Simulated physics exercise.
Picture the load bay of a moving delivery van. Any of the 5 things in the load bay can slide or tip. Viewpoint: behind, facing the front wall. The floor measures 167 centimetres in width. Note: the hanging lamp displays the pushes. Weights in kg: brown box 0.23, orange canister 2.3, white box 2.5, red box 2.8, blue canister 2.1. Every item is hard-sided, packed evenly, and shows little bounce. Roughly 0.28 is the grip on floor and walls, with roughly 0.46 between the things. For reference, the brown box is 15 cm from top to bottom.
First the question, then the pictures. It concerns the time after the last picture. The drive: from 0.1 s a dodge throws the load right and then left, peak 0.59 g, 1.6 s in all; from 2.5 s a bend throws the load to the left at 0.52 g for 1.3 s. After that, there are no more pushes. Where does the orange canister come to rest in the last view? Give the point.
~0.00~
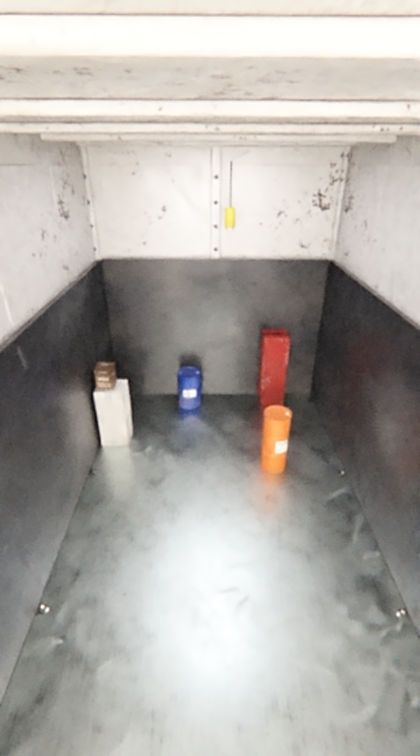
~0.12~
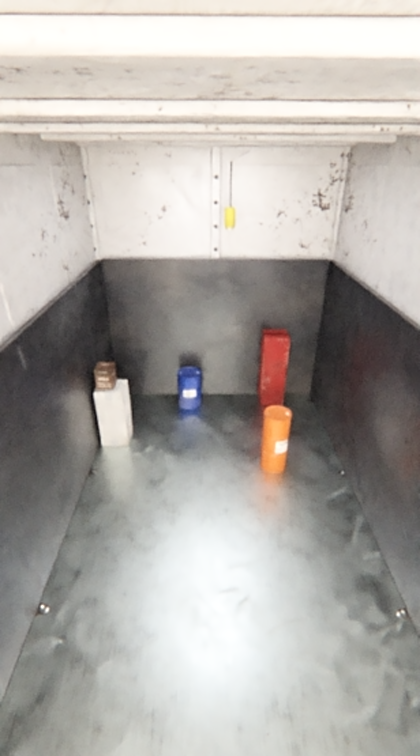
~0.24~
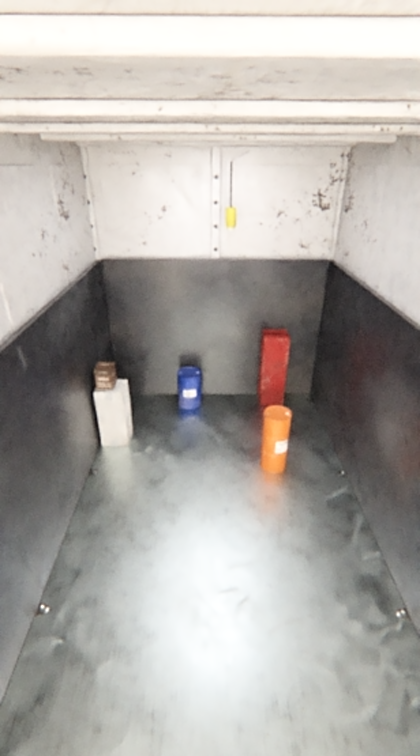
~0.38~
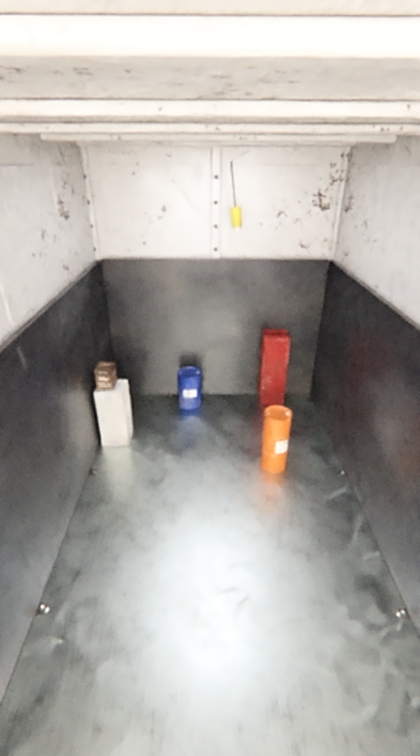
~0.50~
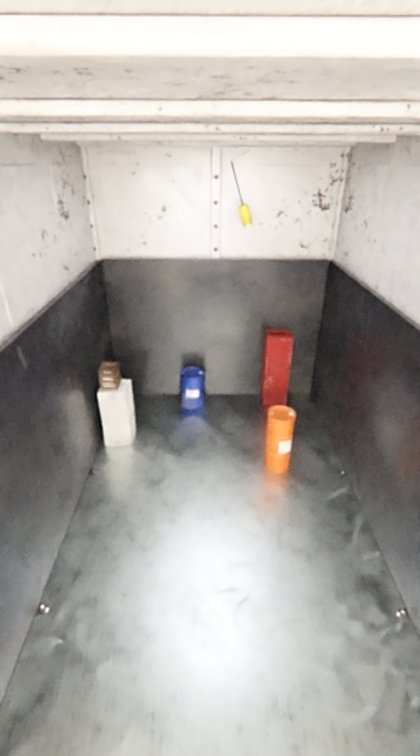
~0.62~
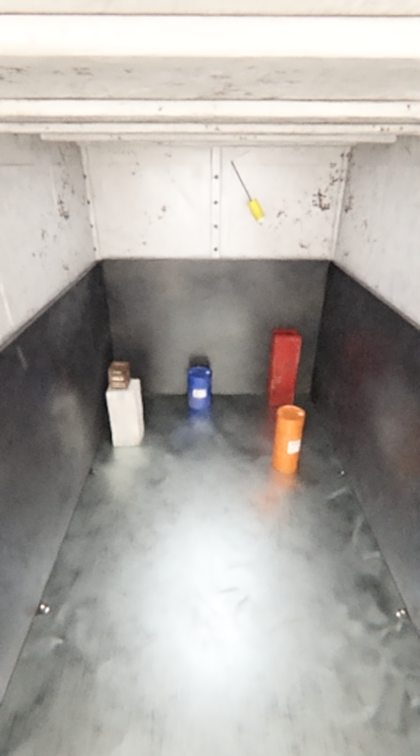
It comes to rest at about (101, 440).
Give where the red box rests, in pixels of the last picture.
It comes to rest somewhere around (175, 391).
By 1.42 s, push 0.41 g left; orange canister 18 cm from its spot near (304, 439); brown box 23 cm from its spot; white box 20 cm from its spot.
By 3.02 s, push 0.52 g left; orange canister 14 cm from its spot near (254, 439); red box tilted 36°; blue canister 13 cm from its spot.
When it is over (4.4 s), lying over in the load bay, red box; not toppled but over 15 cm from the start, orange canister and blue canister; the other 2 within 15 cm of the start. In the last view, orange canister near (101, 440).
